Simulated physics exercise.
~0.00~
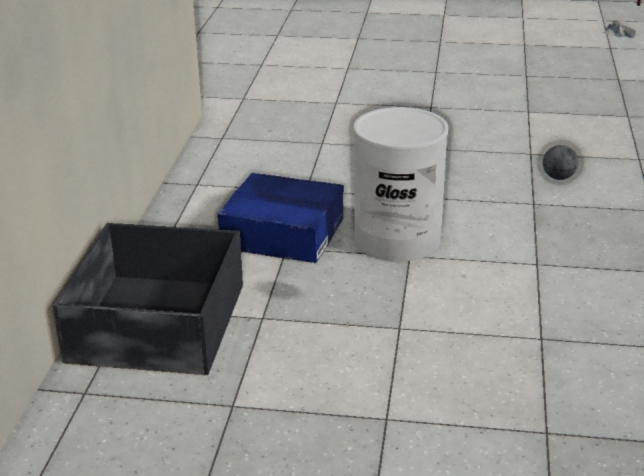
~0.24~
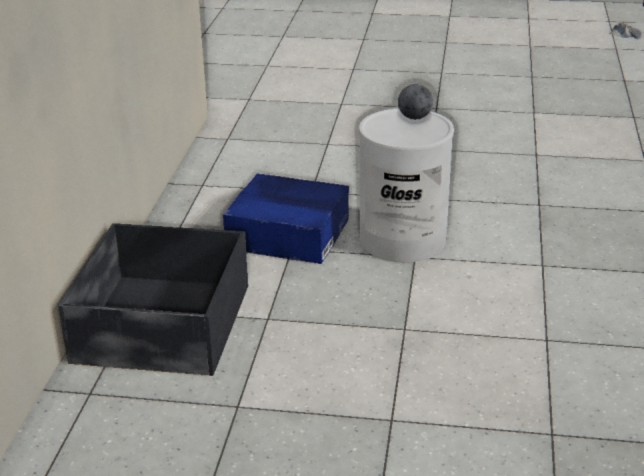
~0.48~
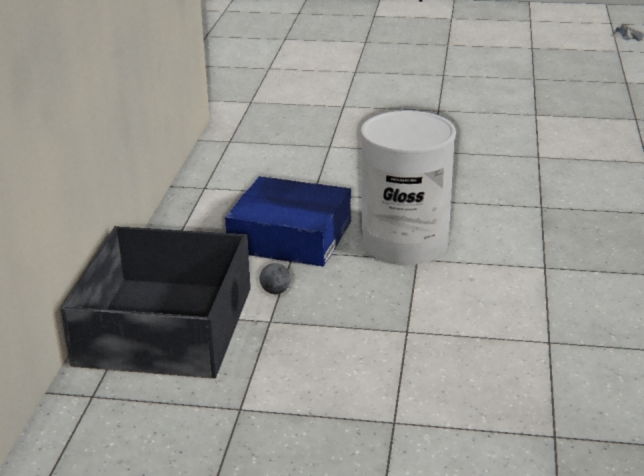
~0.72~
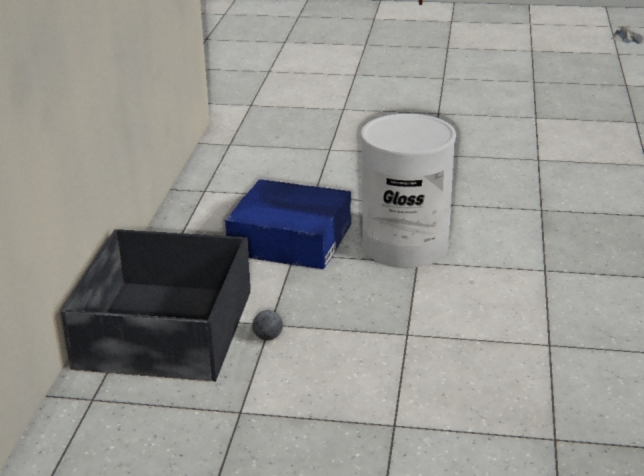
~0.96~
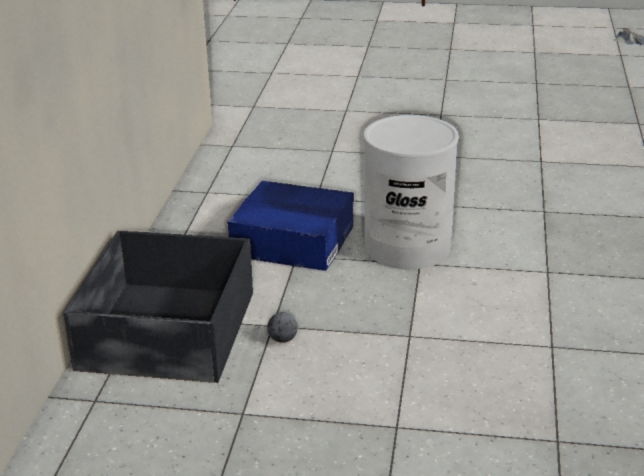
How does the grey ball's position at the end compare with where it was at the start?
At the start the grey ball is on the right side of the view, beyond the white pail. At the end it is lower and farther left, on the floor just to the right of the open black box.
